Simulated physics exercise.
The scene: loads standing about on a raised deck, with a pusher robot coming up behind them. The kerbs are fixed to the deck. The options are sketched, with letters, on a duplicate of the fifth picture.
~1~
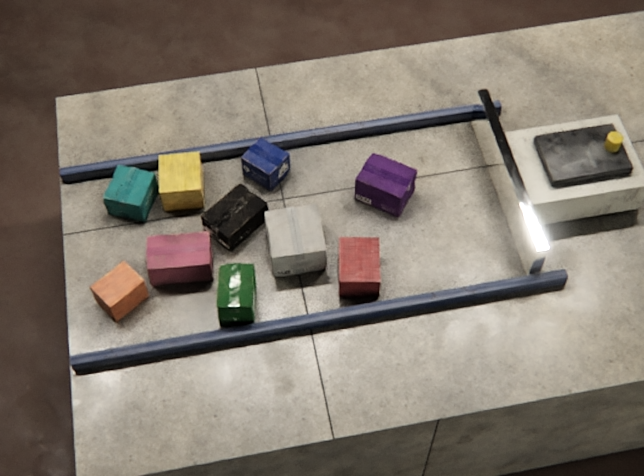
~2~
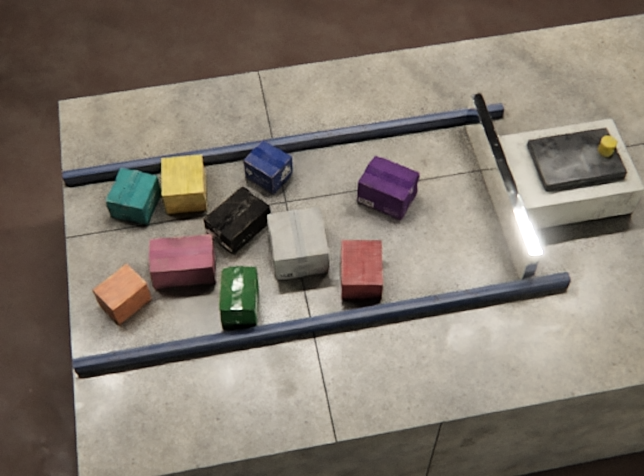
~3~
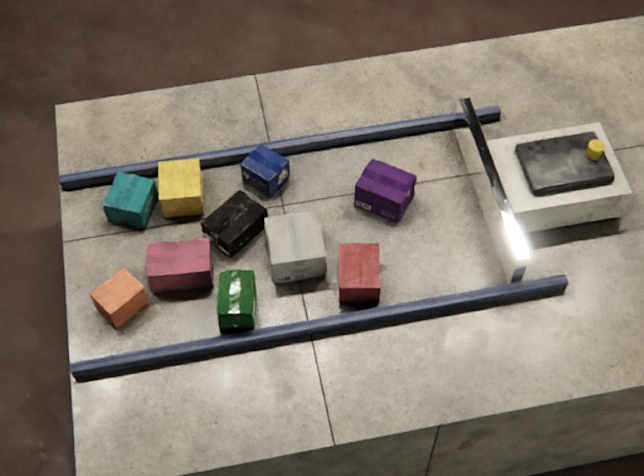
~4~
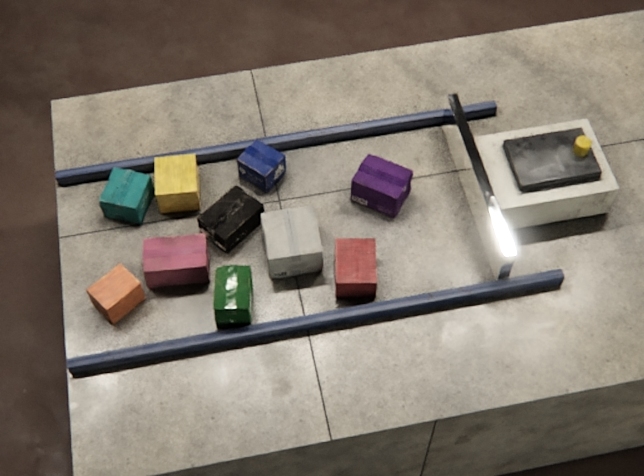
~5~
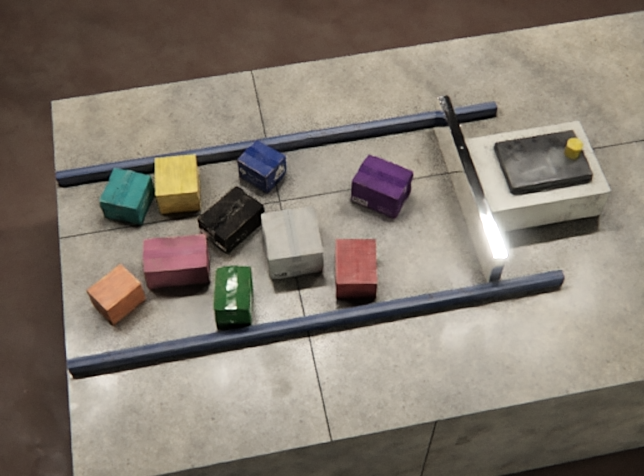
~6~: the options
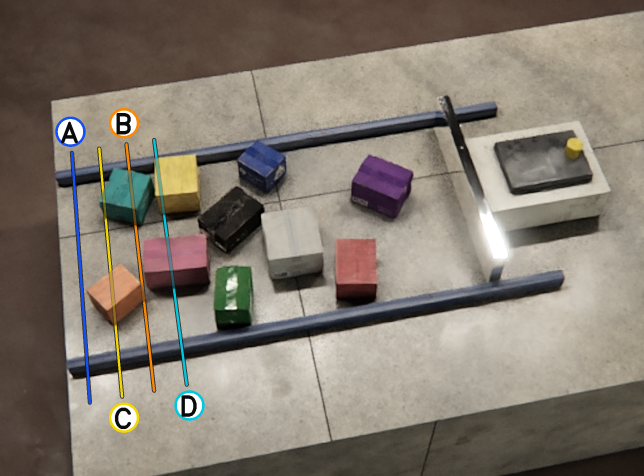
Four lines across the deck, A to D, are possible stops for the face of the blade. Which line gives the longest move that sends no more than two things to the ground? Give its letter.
Up to line D.
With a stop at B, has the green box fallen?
By then, no.
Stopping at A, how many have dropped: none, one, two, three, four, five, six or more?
By then, six or more.
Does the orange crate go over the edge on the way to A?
By then, yes.
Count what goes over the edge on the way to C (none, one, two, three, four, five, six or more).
In all, six or more.
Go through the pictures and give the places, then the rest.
The first picture shows green box (237, 295); blue parcel (266, 164); orange crate (120, 292).
The second picture shows robot (571, 158); yellow crate (184, 185).
The third picture shows robot (558, 162); pink parcel (180, 265).
The fourth picture shows robot (545, 159); turquoise box (127, 196).
The fifth picture shows robot (537, 161); red crate (356, 269); green box (234, 298); blue parcel (262, 167).
On the copy, A at (80, 267); B at (139, 257); C at (110, 262); D at (169, 252).
On D. First, robot (432, 179); purple box (320, 195); orange crate (117, 295).
Then, robot (325, 197); orange crate (96, 308); turquoise box (113, 193).
Finally, robot (238, 211); orange crate over the edge; turquoise box (59, 196); one fallen.
By contrast, A drops nine; B drops three; C drops seven.
